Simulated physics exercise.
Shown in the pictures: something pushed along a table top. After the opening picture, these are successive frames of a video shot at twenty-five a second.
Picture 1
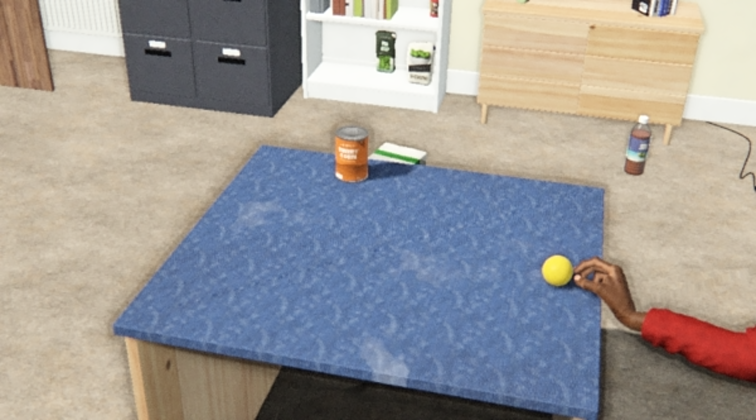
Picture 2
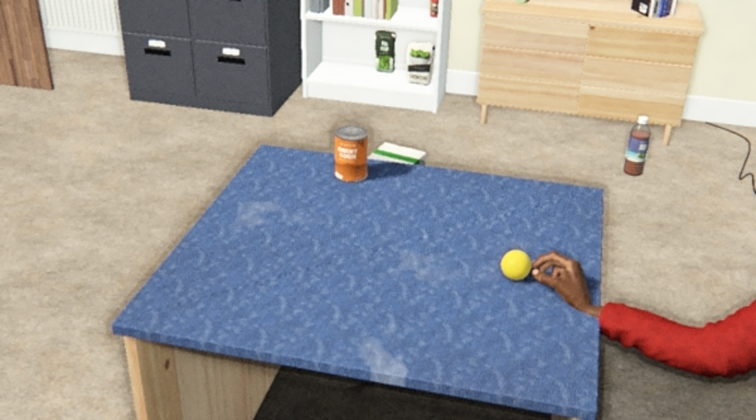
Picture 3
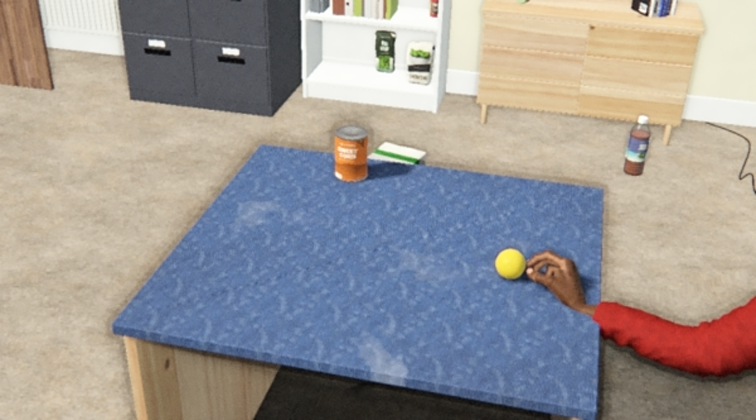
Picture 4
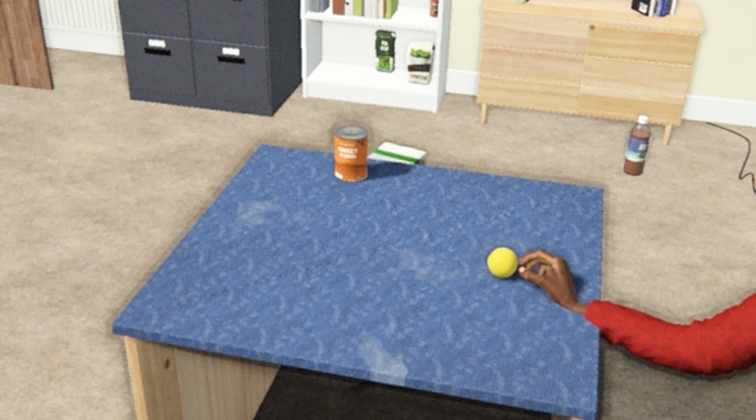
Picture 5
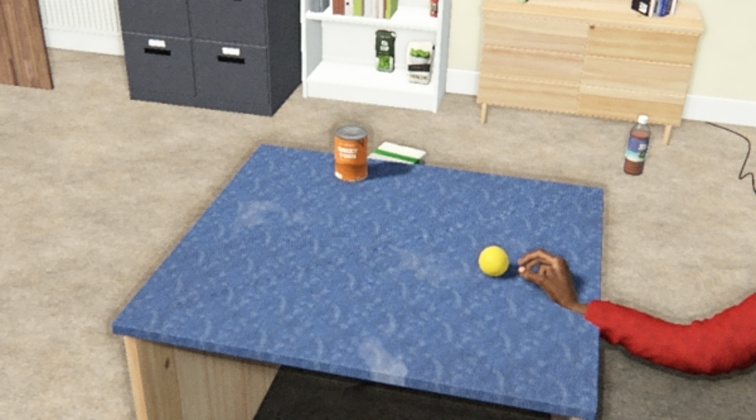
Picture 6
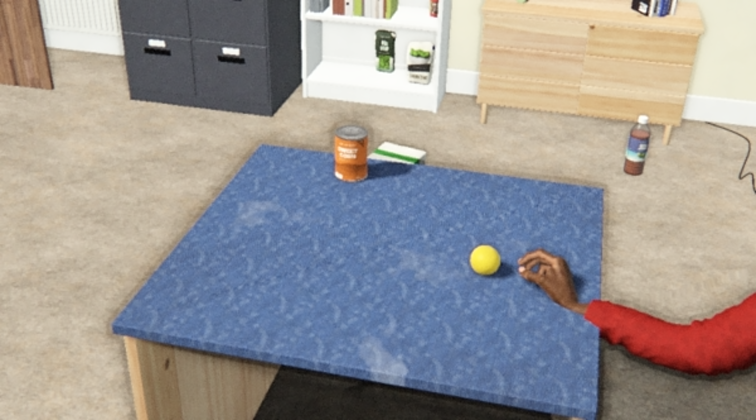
A hand pushes a yellow lemon left across a blue table, then the lemon rolls slightly.
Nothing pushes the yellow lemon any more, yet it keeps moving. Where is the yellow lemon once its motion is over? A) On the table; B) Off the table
On the table.
Then, 0.20 s after the last picture, yellow lemon rolled well along near (447, 255).
Then, 0.50 s after the last picture, yellow lemon rolled well along near (401, 248).
Then, 0.90 s after the last picture, yellow lemon rolled well along near (361, 242).
At rest, moved from the start, yellow lemon. Seen from the same camera at the end, yellow lemon near (342, 239).
